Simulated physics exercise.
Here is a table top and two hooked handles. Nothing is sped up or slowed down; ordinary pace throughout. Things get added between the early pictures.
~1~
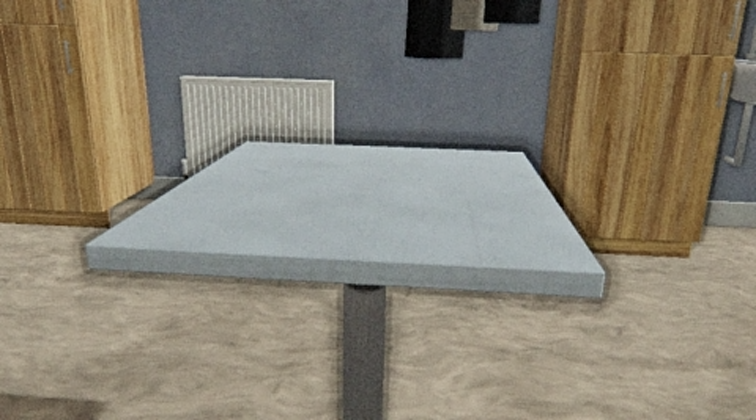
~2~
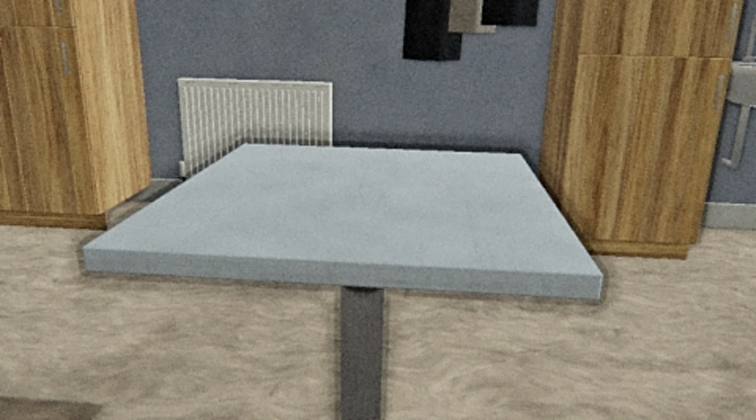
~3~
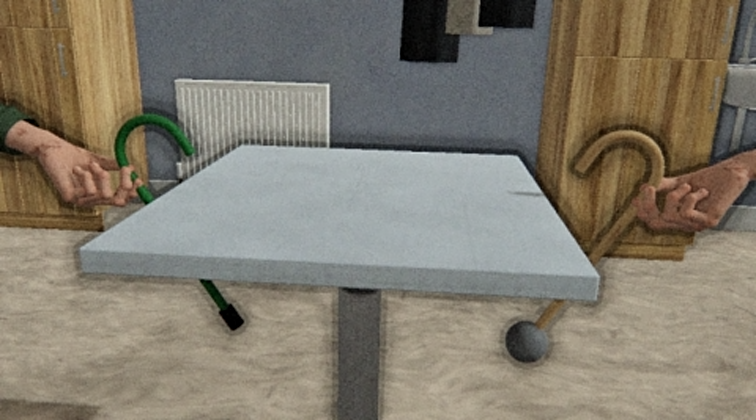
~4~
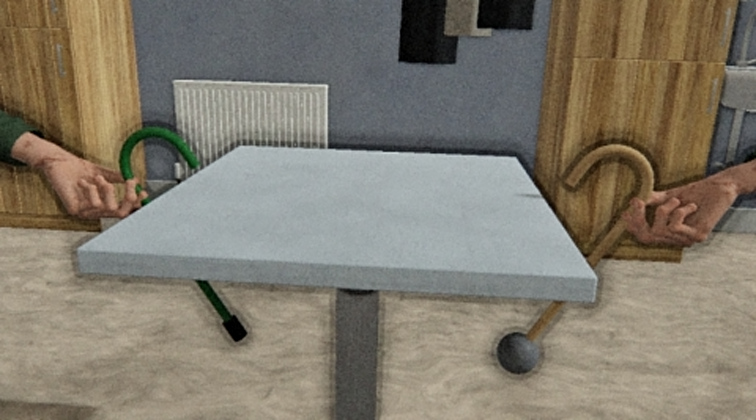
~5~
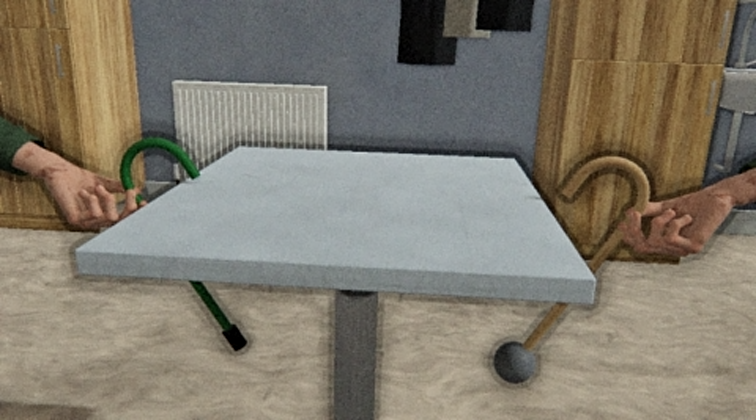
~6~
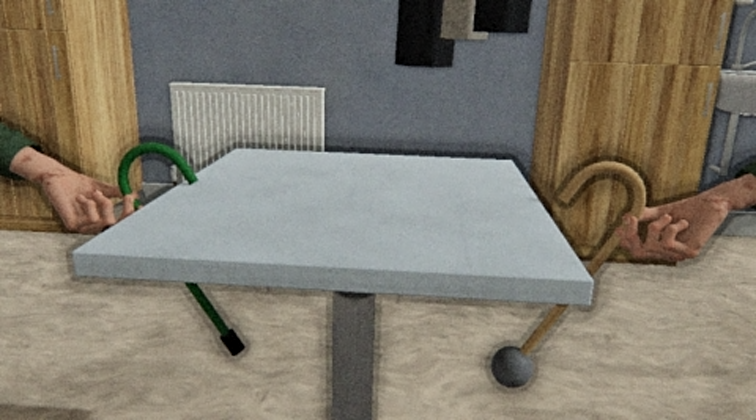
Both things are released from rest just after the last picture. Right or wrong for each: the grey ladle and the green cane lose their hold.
The grey ladle - right, the green cane - wrong.
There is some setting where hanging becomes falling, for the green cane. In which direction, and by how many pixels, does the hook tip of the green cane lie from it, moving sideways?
16 pixels left, about.
Then, 0.28 s past the last view, grey ladle in the air; green cane at rest near (199, 247).
Then, 0.42 s past the last view, grey ladle in the air; green cane at rest near (198, 248).
Then, 0.52 s past the last view, grey ladle in the air; green cane at rest near (197, 247).
Finally, the grey ladle slips off; the green cane hangs from the table, near (199, 247).
